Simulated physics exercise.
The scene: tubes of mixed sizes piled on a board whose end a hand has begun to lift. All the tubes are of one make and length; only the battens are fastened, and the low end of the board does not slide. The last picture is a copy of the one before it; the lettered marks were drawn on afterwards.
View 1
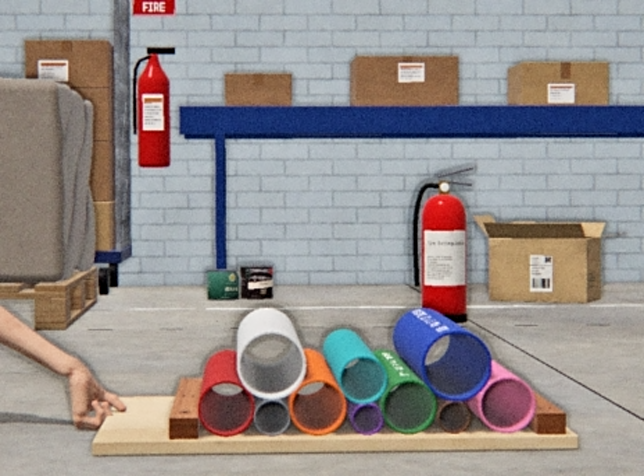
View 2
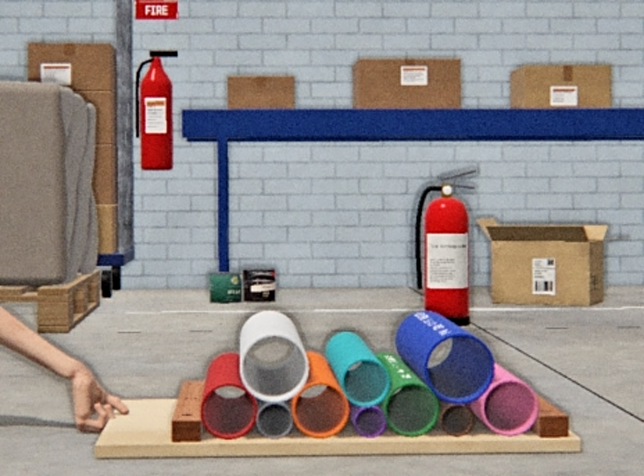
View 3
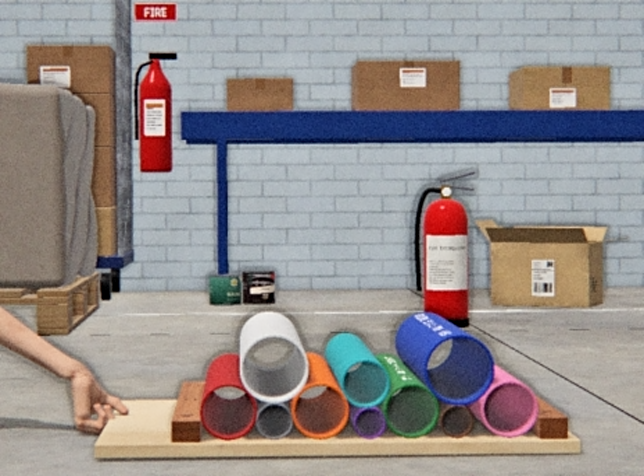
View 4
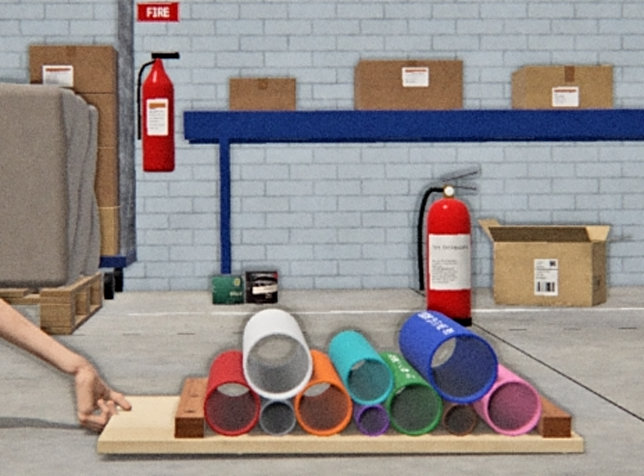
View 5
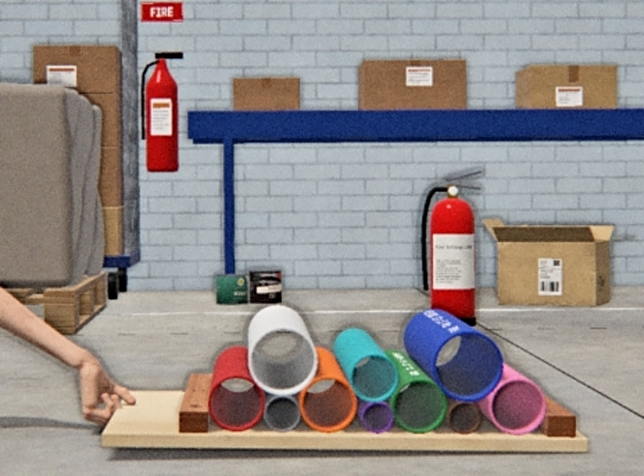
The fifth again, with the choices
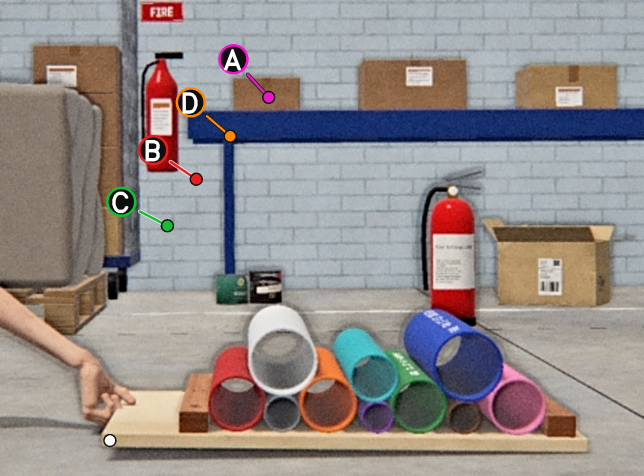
Warehouse floor, a hand at the left slightly raising the end of a board stacked with colourful tubes between two wooden battens.
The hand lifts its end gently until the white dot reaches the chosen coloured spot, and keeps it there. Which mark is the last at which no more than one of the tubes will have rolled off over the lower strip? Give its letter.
The last mark within the limit is D.
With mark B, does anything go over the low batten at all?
At B: No.
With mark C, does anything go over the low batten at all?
No, at C.
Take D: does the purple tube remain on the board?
The purple tube: Yes.
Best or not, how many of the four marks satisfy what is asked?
Three of the four.
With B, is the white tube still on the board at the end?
The white tube: Yes.
On the copy, A at (269, 97); B at (196, 179); C at (167, 226); D at (230, 136); the white dot at (110, 441).
On D. First, board at 21°.
Then, board at 40°.
Finally, board at 41°, none over the low batten.
By contrast, A five over the low batten; B none over the low batten; C none over the low batten.
